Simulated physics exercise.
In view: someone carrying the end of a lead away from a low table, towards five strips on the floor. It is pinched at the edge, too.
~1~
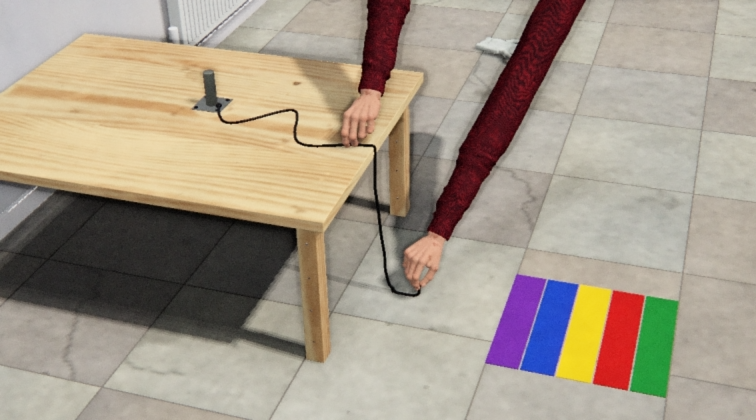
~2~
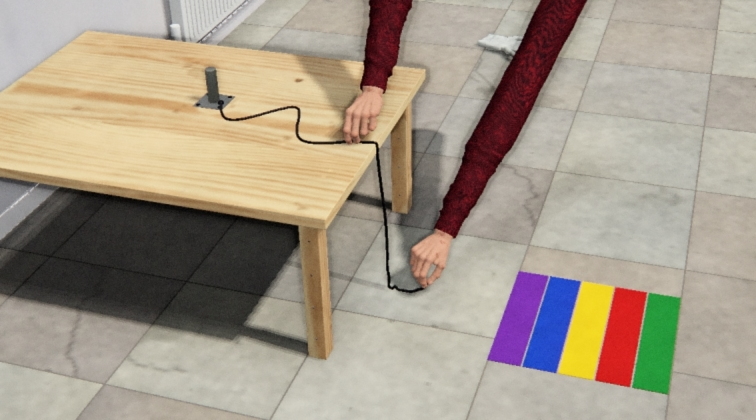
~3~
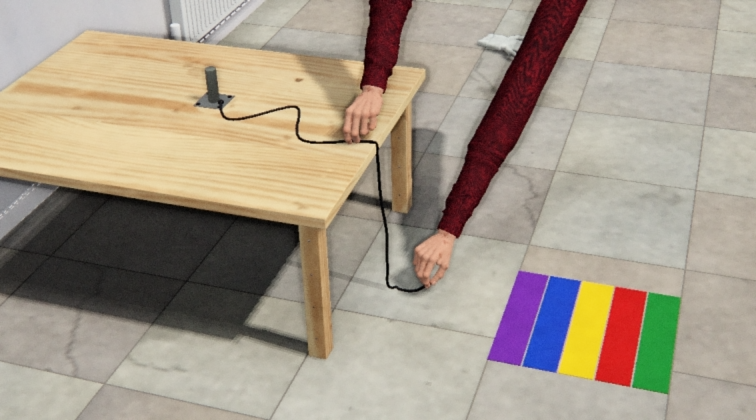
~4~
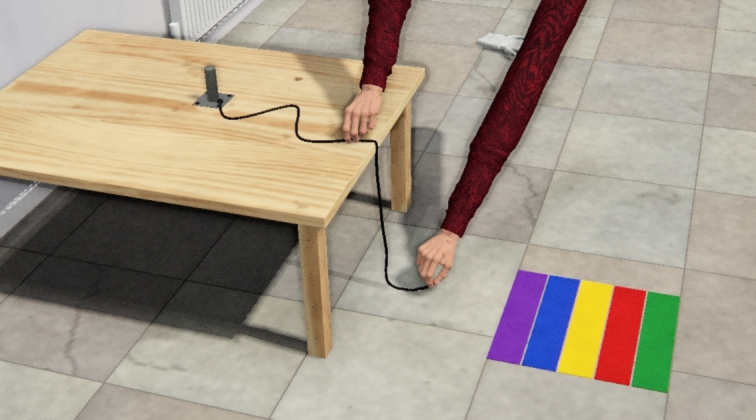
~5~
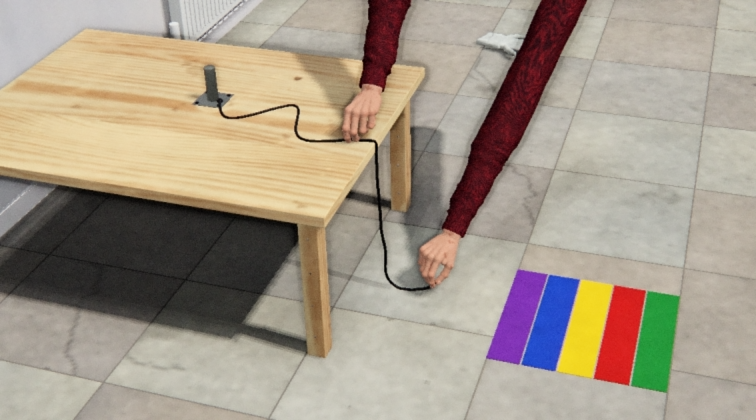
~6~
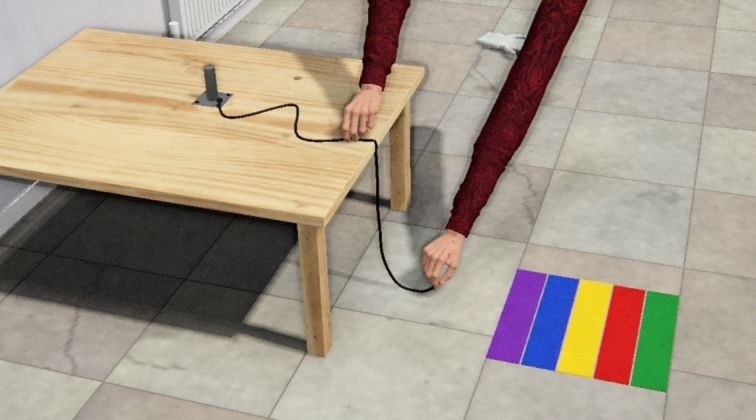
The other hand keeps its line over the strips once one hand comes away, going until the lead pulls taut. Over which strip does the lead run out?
Over the red strip.
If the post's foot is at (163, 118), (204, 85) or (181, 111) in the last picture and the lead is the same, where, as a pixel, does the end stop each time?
In order, the pixels are (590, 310), (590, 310) and (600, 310).
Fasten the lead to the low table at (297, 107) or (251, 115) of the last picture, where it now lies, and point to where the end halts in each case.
First try near (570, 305), second near (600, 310).
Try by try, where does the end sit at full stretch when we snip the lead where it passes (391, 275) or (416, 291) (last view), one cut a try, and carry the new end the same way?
Respectively (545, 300) and (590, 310).
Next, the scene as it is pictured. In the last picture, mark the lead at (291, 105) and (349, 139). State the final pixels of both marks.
They finish close to (312, 122) and close to (421, 171).
Soon after, end near (561, 305); over blue.
After that, end near (600, 312); over yellow.
At the stop, end near (624, 316); over red. It gets as far as the red strip.
